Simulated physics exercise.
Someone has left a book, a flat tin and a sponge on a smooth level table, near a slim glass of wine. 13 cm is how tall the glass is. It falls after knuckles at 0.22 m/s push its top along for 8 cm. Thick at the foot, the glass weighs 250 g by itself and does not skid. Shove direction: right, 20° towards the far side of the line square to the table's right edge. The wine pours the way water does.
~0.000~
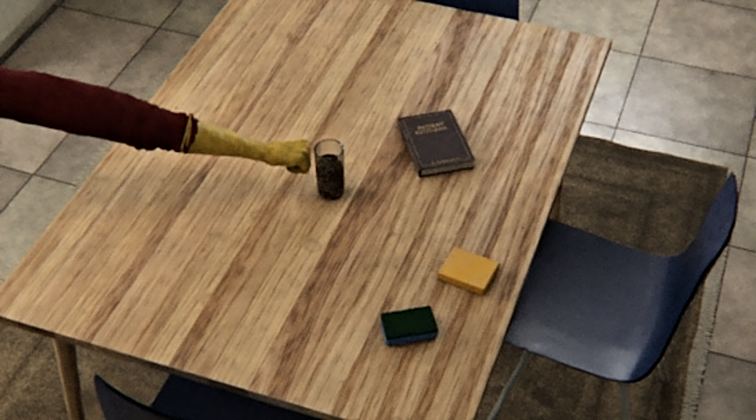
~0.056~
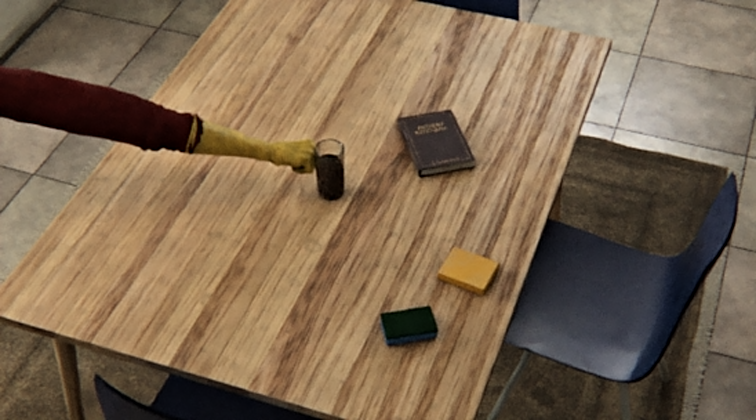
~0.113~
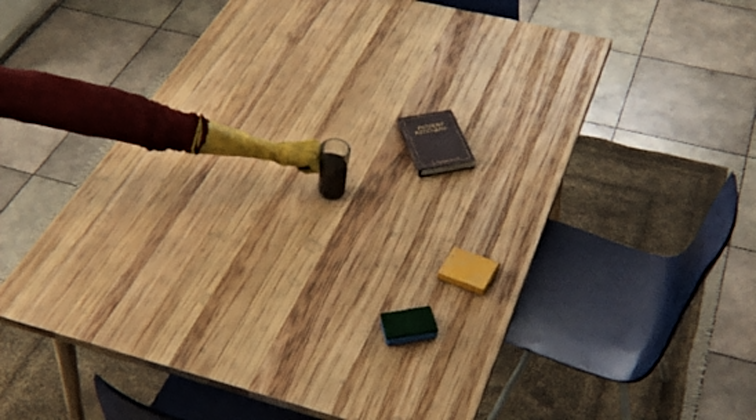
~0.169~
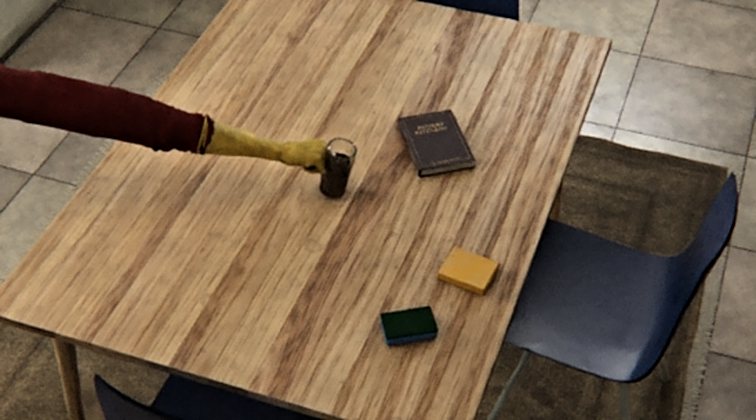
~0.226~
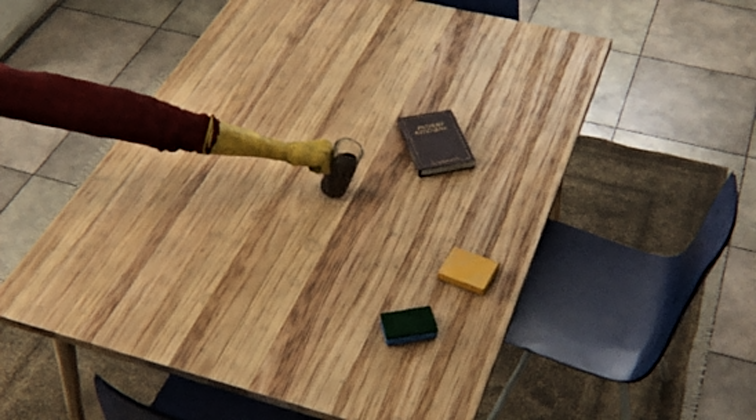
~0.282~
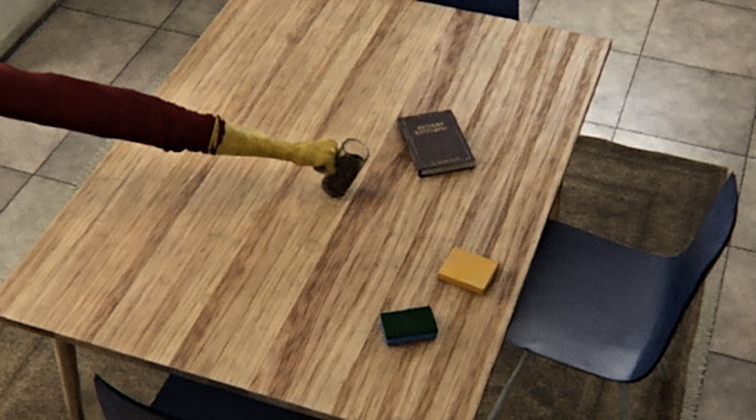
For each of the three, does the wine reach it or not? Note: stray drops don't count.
Book - yes; flat tin - no; sponge - no.
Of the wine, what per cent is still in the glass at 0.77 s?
About 48 %.
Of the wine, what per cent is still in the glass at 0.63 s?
Near 80 in a hundred.
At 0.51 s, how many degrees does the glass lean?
Tilt: Approx. 64°.
By 0.51 s the tilt is 63° and 100 per cent is in the glass, 0 has run off the table; wet so far, nothing.
By 0.63 s the tilt is 89° and 80 per cent is in the glass, 0 has run off the table; wet so far, nothing.
By 0.77 s the tilt is 89° and 47 per cent is in the glass, 0 has run off the table; wet so far, book.
By 1.01 s the tilt is 89° and 25 per cent is in the glass, 8 has run off the table; wet so far, book.
At rest 7 per cent is in the glass, 38 has run off the table; wet so far, book.
